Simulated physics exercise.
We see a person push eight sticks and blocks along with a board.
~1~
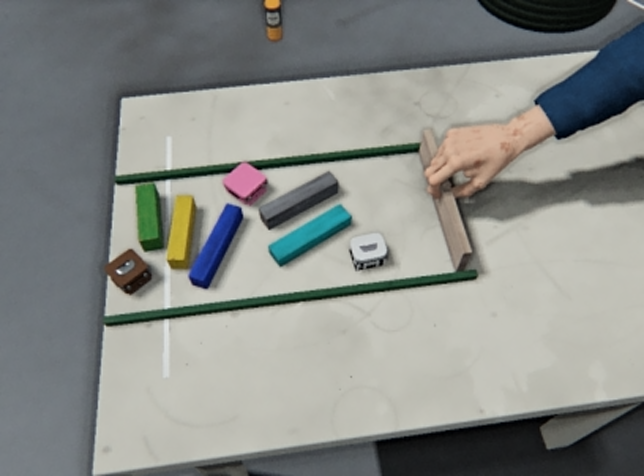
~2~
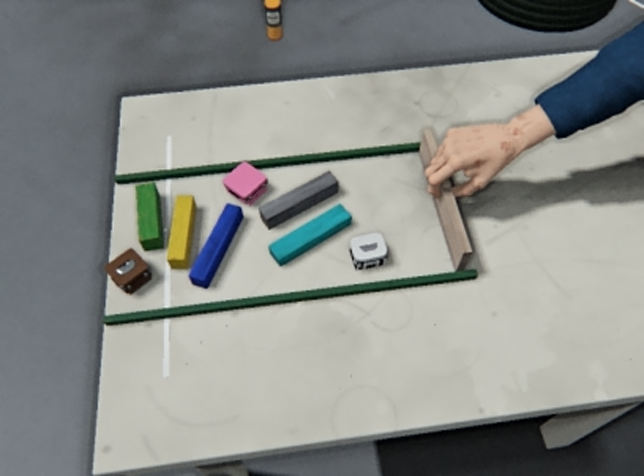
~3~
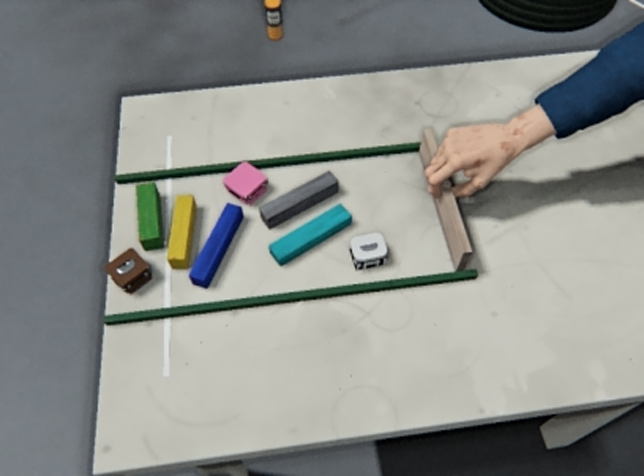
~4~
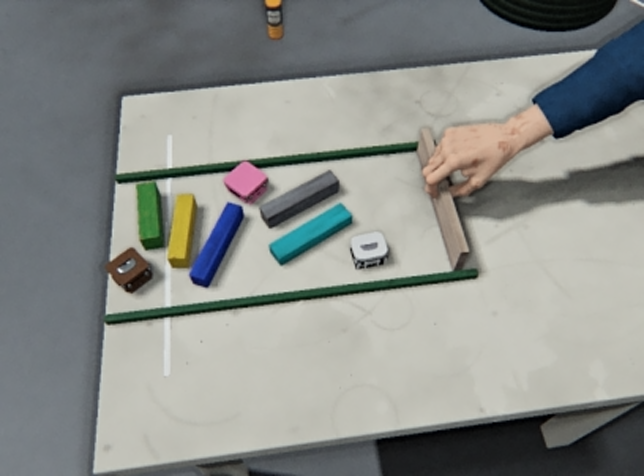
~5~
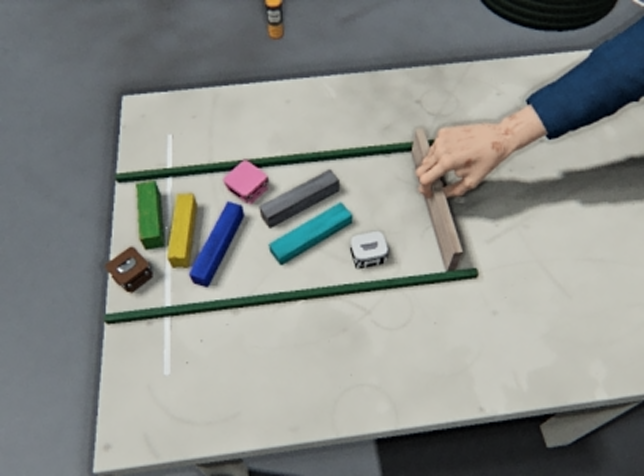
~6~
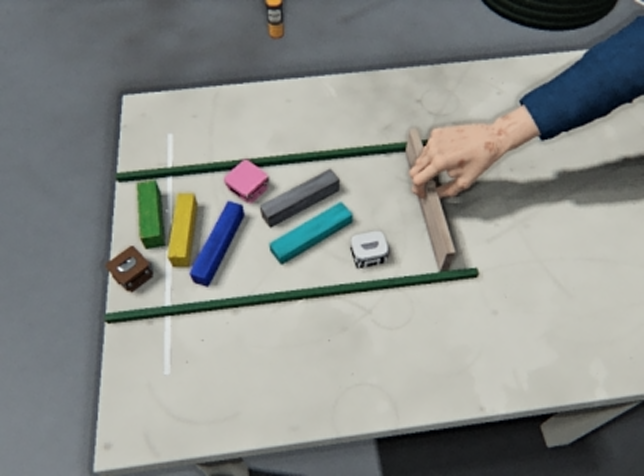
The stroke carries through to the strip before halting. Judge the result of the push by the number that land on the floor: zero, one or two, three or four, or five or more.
The number that land on the floor is three or four.
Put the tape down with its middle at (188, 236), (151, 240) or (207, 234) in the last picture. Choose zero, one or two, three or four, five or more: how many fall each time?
Tape by tape, the falls would be one to two, then either three or four, then 1 or 2.
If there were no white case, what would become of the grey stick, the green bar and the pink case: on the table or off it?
So the grey stick keeps its place, the green bar goes down and the pink case keeps its place.
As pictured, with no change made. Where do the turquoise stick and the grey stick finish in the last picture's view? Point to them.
They end up close to (128, 260) and (133, 228).
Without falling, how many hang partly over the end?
The figure is 2.
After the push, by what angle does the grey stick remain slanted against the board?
The angle is some 40°.
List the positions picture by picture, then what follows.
The first frame shows brown case (129, 273); green bar (149, 217); yellow bar (182, 232); board (443, 198); tape (168, 241).
The second frame shows green bar (150, 216); turquoise stick (311, 235).
The third frame shows yellow bar (183, 231); pink case (246, 185).
The fourth frame shows brown case (130, 271); blue stick (218, 244).
The fifth frame shows green bar (150, 215); board (435, 197).
The sixth frame shows brown case (131, 270); green bar (151, 214); yellow bar (183, 229); board (428, 197); tape (169, 238).
Soon after, none off yet; brown case at rest near (131, 270); green bar at rest near (151, 214); yellow bar at rest near (183, 229).
After that, none off yet; brown case at rest near (128, 271); green bar moving near (143, 212); yellow bar displaced a little near (164, 228).
In the end, the number that fall off is three or four; gone, blue stick, yellow bar, green bar and brown case.
